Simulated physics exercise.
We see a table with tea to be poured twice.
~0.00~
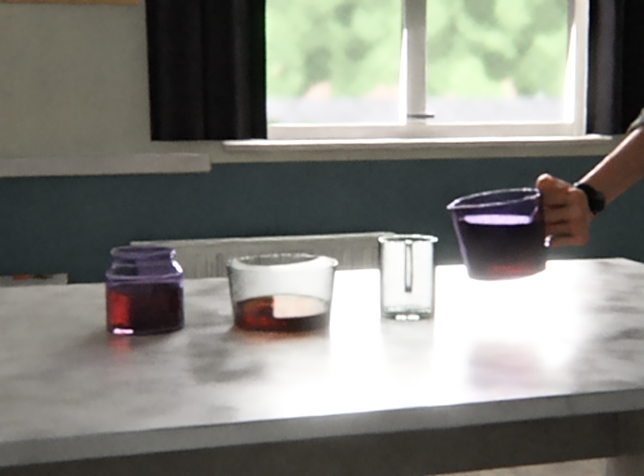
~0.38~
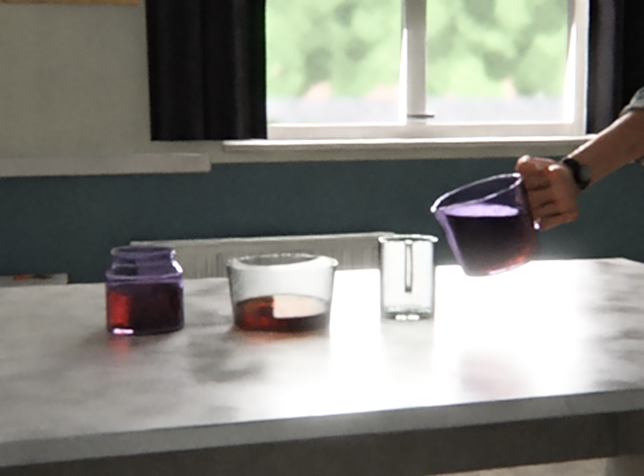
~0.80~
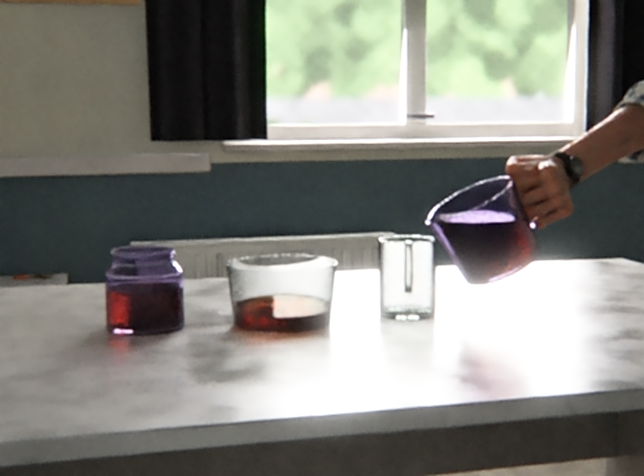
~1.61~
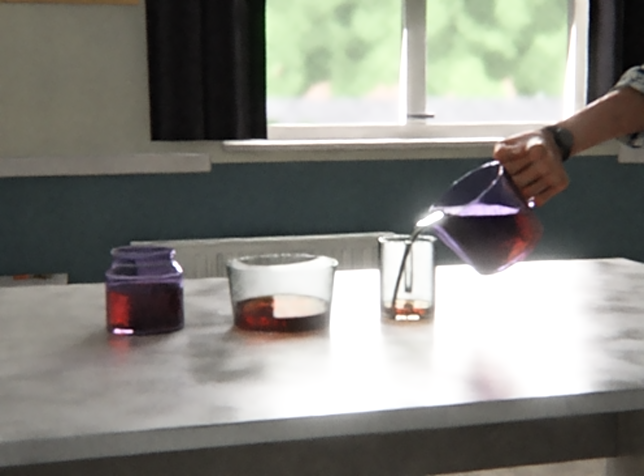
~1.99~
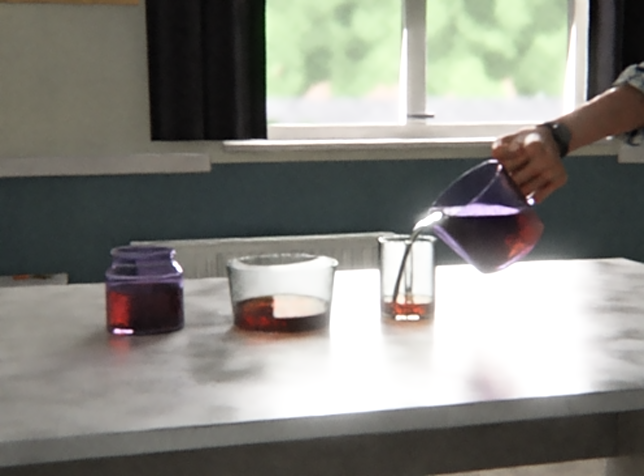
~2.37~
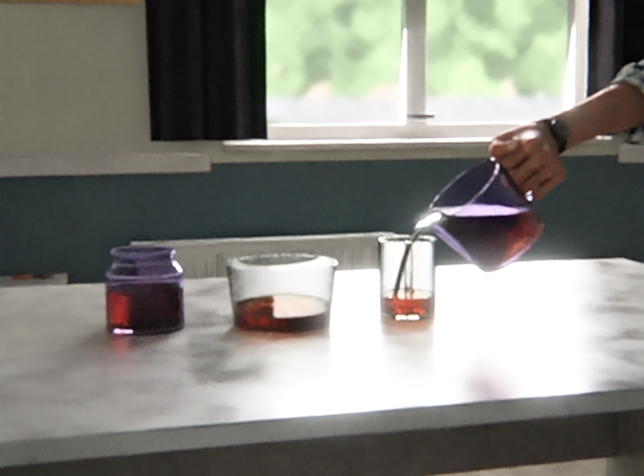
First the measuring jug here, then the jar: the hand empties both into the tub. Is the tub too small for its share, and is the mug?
Answers - the tub: No, big enough; the mug: Yes, too small.
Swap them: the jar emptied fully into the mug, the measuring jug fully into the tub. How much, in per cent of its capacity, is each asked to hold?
Estimate: 80 in a hundred, then 80 in a hundred.
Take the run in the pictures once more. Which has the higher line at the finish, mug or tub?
Result: Higher level in the one on the right.
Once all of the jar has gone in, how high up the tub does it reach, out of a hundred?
55 %.
After 6.1 s, the mug is nearly full.
After 11.2 s, the mug is full to the brim and has run over.
After 19.9 s, the tub is about half full; the mug is full to the brim and has run over.
